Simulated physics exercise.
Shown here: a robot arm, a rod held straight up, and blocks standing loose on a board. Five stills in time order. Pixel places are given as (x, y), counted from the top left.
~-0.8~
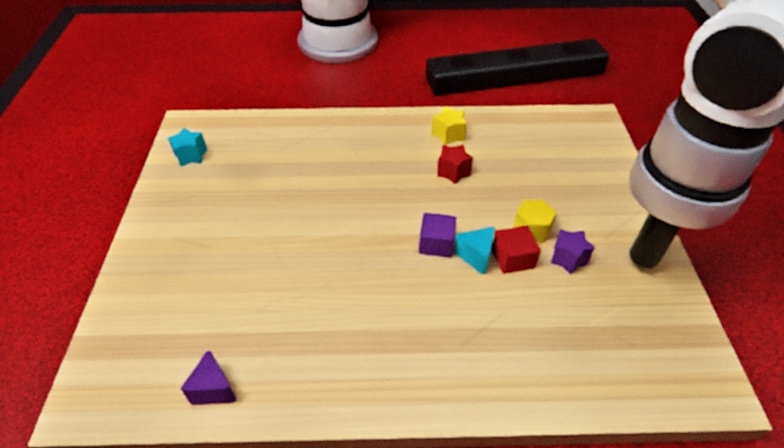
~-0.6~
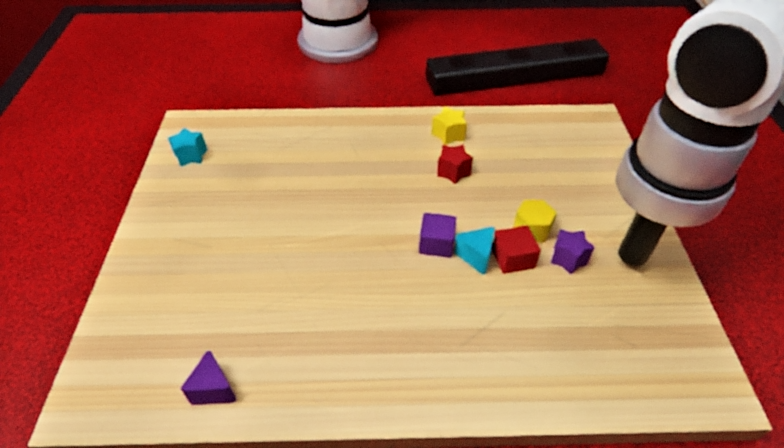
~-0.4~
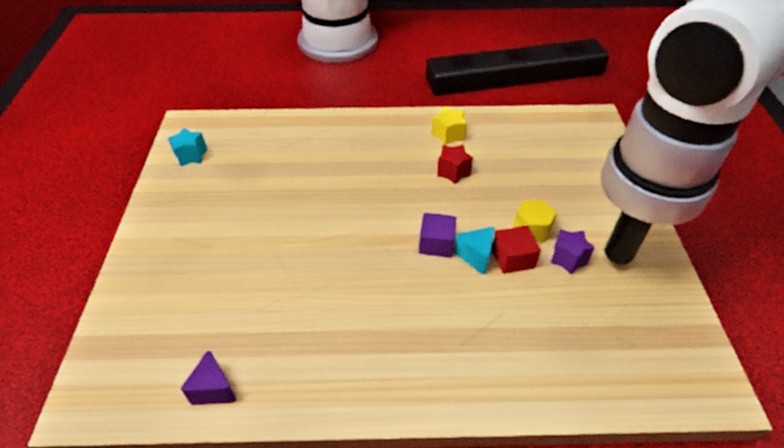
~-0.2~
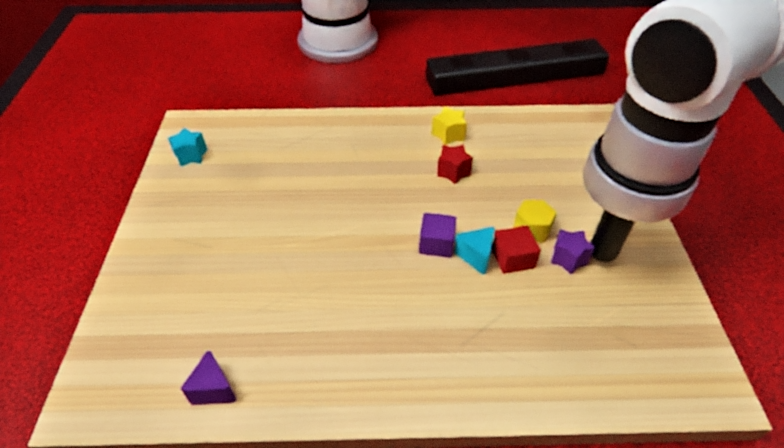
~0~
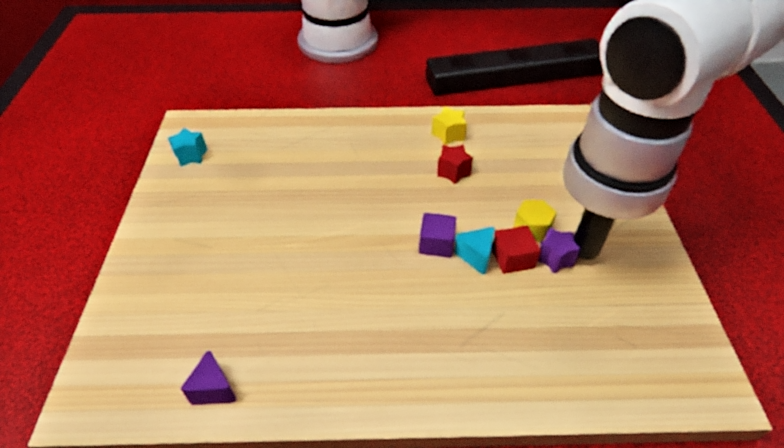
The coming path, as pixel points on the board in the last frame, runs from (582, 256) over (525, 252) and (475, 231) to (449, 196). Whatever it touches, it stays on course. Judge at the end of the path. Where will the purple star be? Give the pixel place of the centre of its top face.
I think it will end close to (476, 238).
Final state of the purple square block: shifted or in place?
The purple square block will not stay where it is.
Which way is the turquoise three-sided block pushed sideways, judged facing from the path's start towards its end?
The answer is left.
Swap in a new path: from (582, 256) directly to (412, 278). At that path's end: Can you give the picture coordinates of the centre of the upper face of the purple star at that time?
At (384, 269).
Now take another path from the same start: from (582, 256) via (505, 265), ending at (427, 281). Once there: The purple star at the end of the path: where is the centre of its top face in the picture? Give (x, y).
In the picture, it is at (400, 272).
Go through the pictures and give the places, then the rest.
Rod tip at (644, 258); block tops, purple square block at (439, 226); turquoise three-sided block at (480, 239); red square block at (518, 240); purple star at (575, 241), in the first picture.
Rod at (632, 256); blocks unchanged, in the second picture.
Rod at (618, 254); blocks unchanged, in the third picture.
Rod at (602, 252); blocks unchanged, in the fourth picture.
Rod at (585, 250); purple square block at (439, 226); turquoise three-sided block at (480, 239); red square block at (518, 240); purple star at (561, 241), in the fifth picture.
The first path, step by step. One third of the way, rod at (526, 245); purple square block at (423, 224), turned 50° clockwise; turquoise three-sided block at (441, 245); red square block at (472, 248), turned 15° clockwise; purple star at (507, 246), turned 25° anticlockwise.
Two thirds of the way, rod at (475, 223); purple square block at (421, 223), turned 50° clockwise; turquoise three-sided block at (412, 257), turned 25° anticlockwise; red square block at (446, 253); purple star at (476, 238), turned 60° anticlockwise.
At the end, rod at (450, 189); purple square block at (421, 223), turned 50° clockwise; turquoise three-sided block at (412, 257), turned 25° anticlockwise; red square block at (446, 253); purple star at (476, 238), turned 60° anticlockwise.
